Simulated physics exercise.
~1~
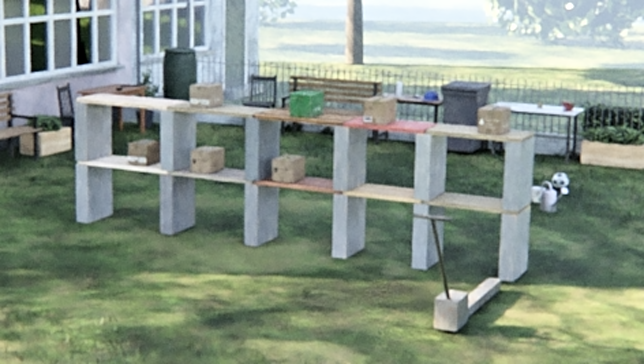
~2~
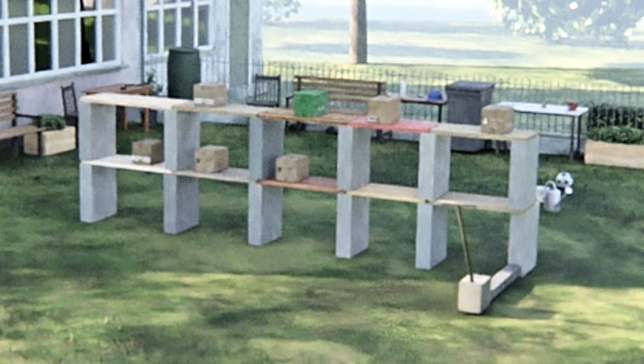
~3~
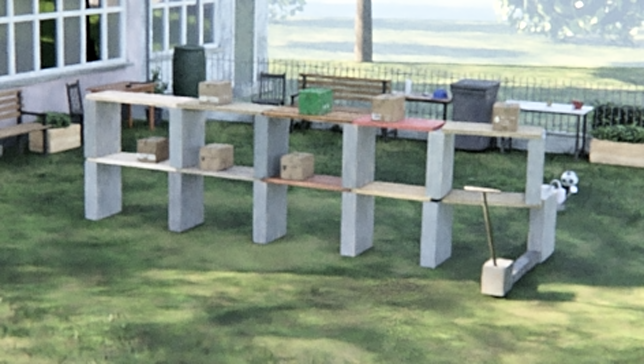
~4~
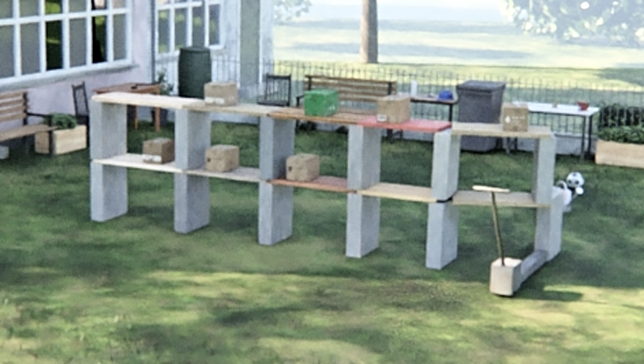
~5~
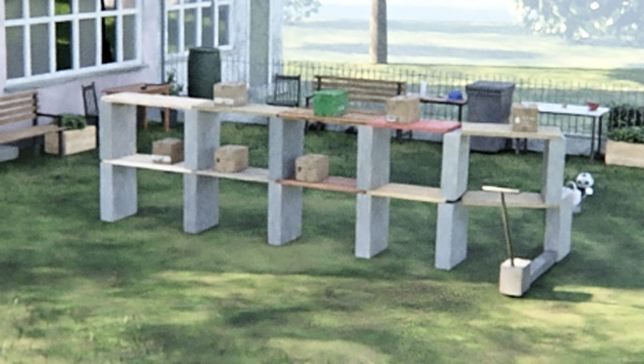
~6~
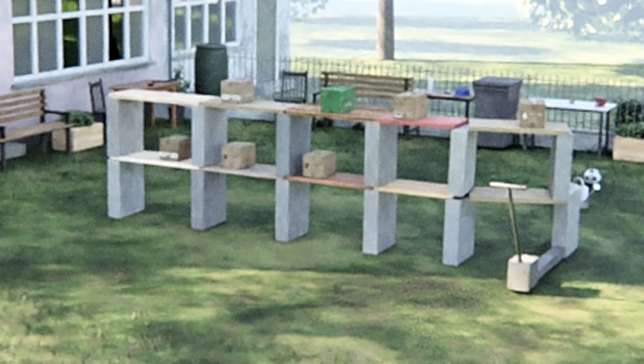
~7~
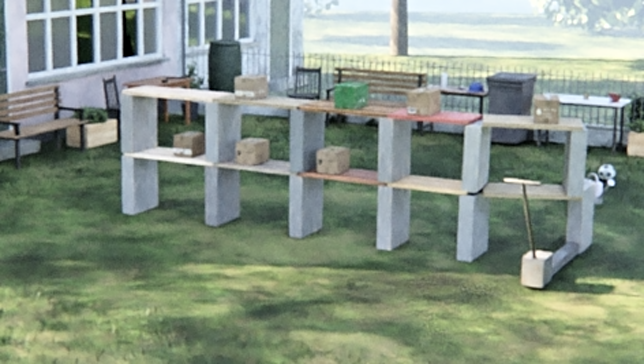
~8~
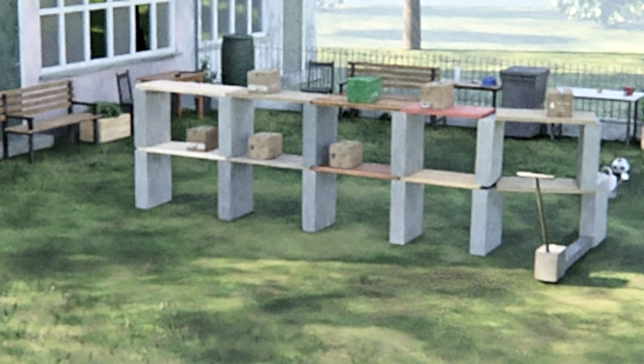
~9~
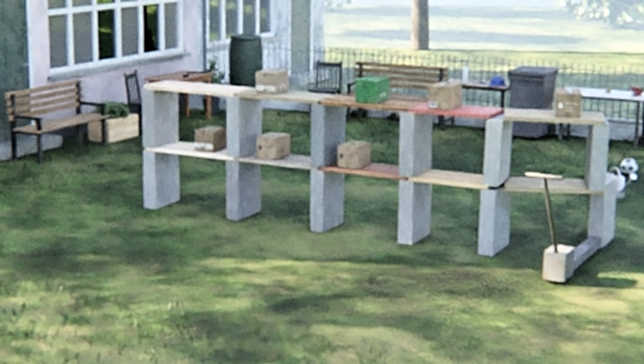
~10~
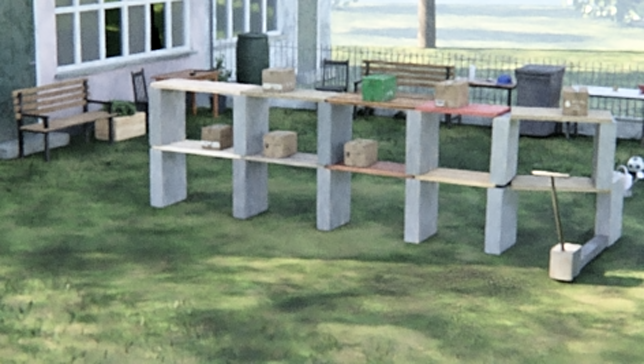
A long two-tier shelf of loose boards on pale grey uprights stands on a sunlit lawn, seen from the front and slightly above. Small brown cartons sit along both tiers, with a green carton and a red board on the upper one; behind are a windowed house, benches, a dark bin and a fence. A low, blocky jack with an upright handle pushes in at the foot of the right end, shifting the lower part of the structure slightly. The view pans gently left while the jack stays there. Finally, the shelf still stands, its cartons in place.
